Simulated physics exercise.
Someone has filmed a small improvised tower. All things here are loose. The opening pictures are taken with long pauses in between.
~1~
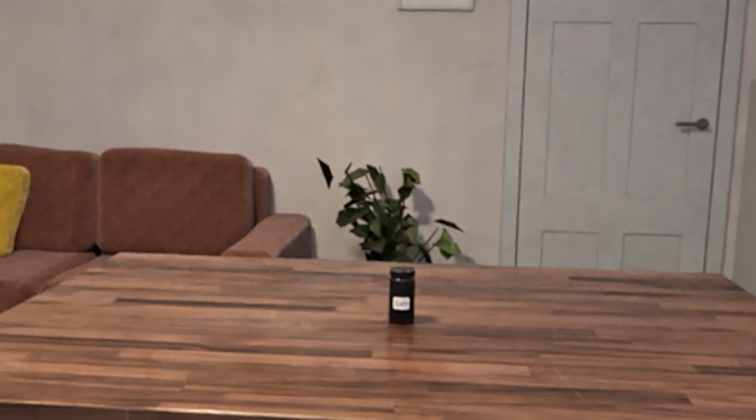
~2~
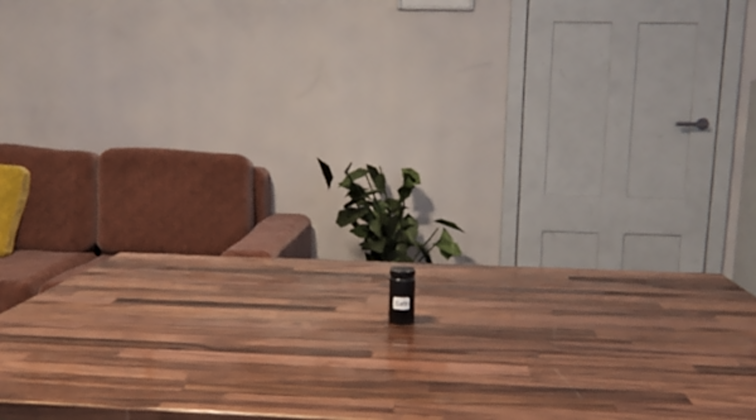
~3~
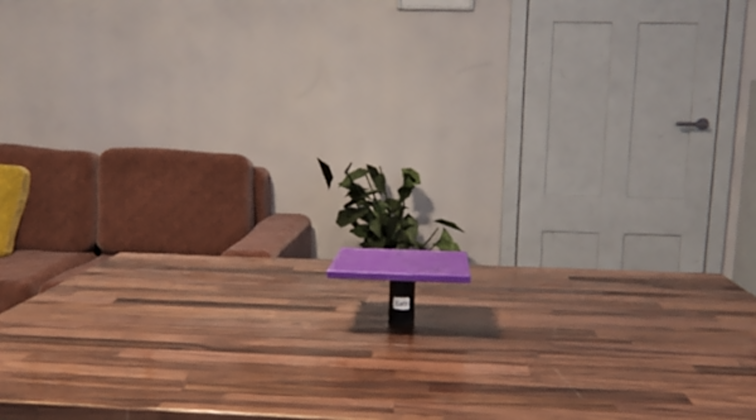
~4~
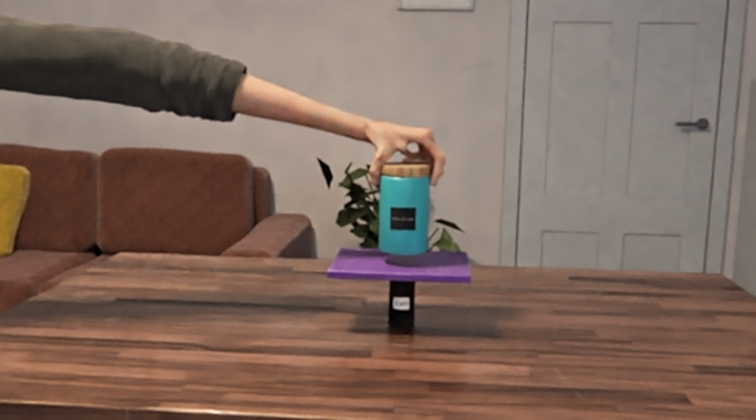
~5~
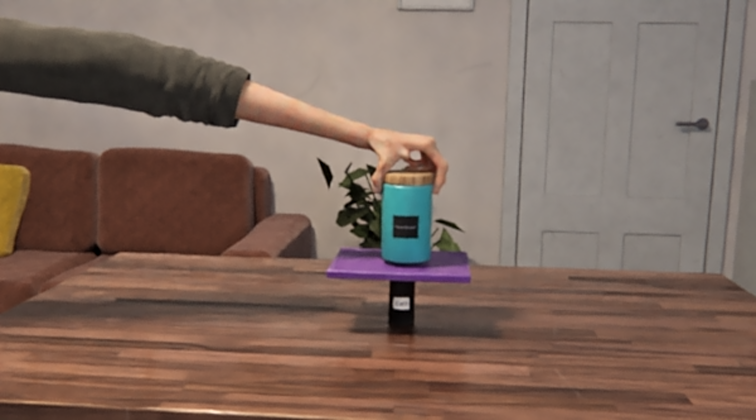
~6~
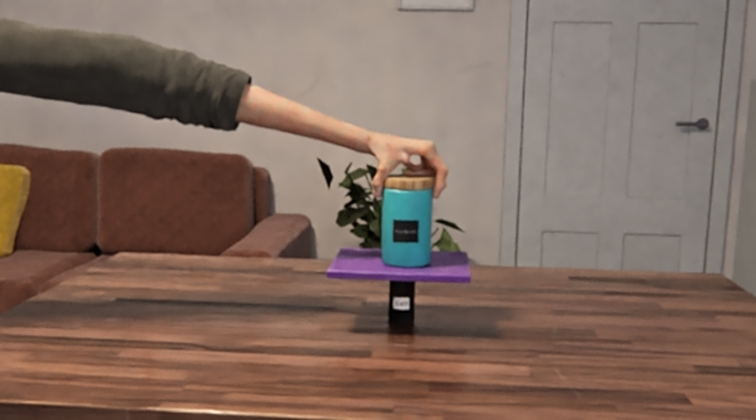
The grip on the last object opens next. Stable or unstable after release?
The result is a standing stack.
Then, 0.30 s after the last picture, nothing has stirred.
Then, 0.70 s after the last picture, turquoise jar resting near (407, 220).
At rest, all 3 in place. Seen from the same camera at the end, turquoise jar near (407, 220). The stack holds.
